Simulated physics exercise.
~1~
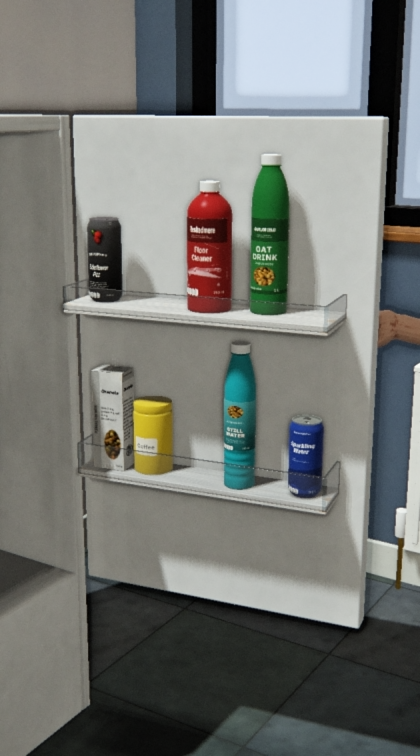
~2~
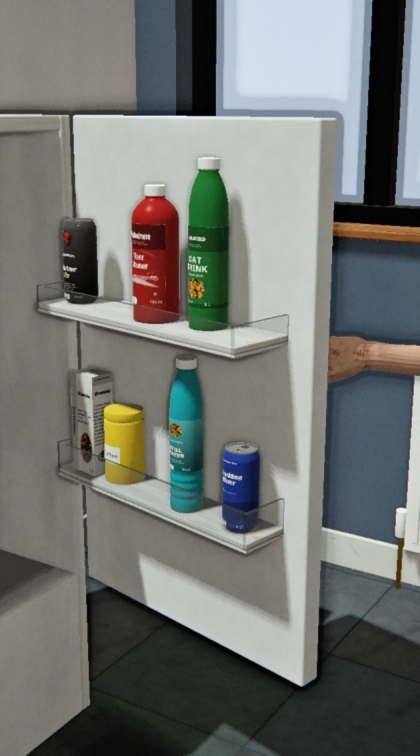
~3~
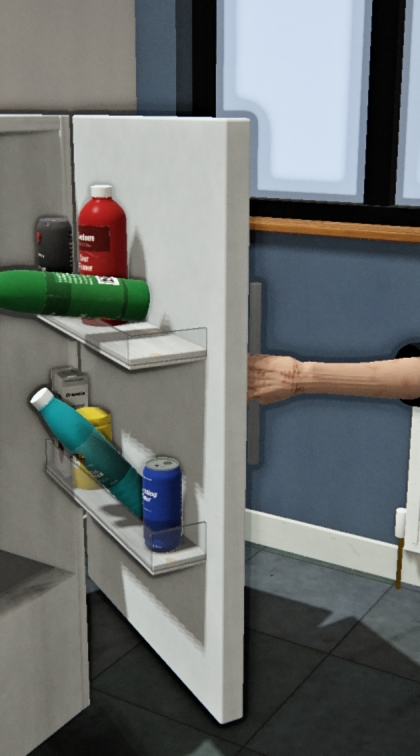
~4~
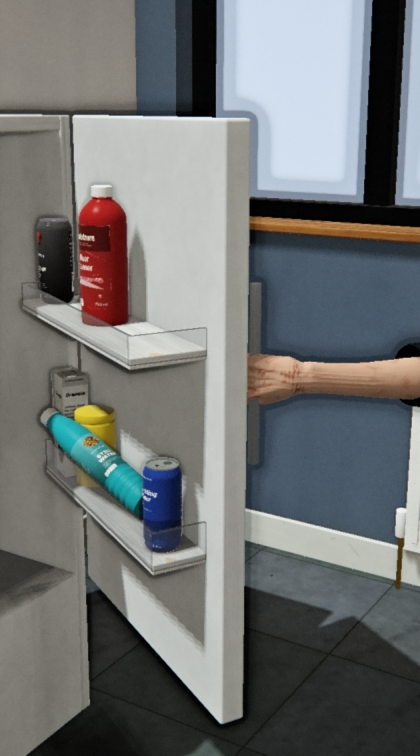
The clip shows a cooler door with bottles, cans, a carton and a jar in two racks swinging left until a hand stops it; the green bottle tips over and leaves the upper rack, while the turquoise bottle ends leaning heavily in the lower one and the others stay upright.
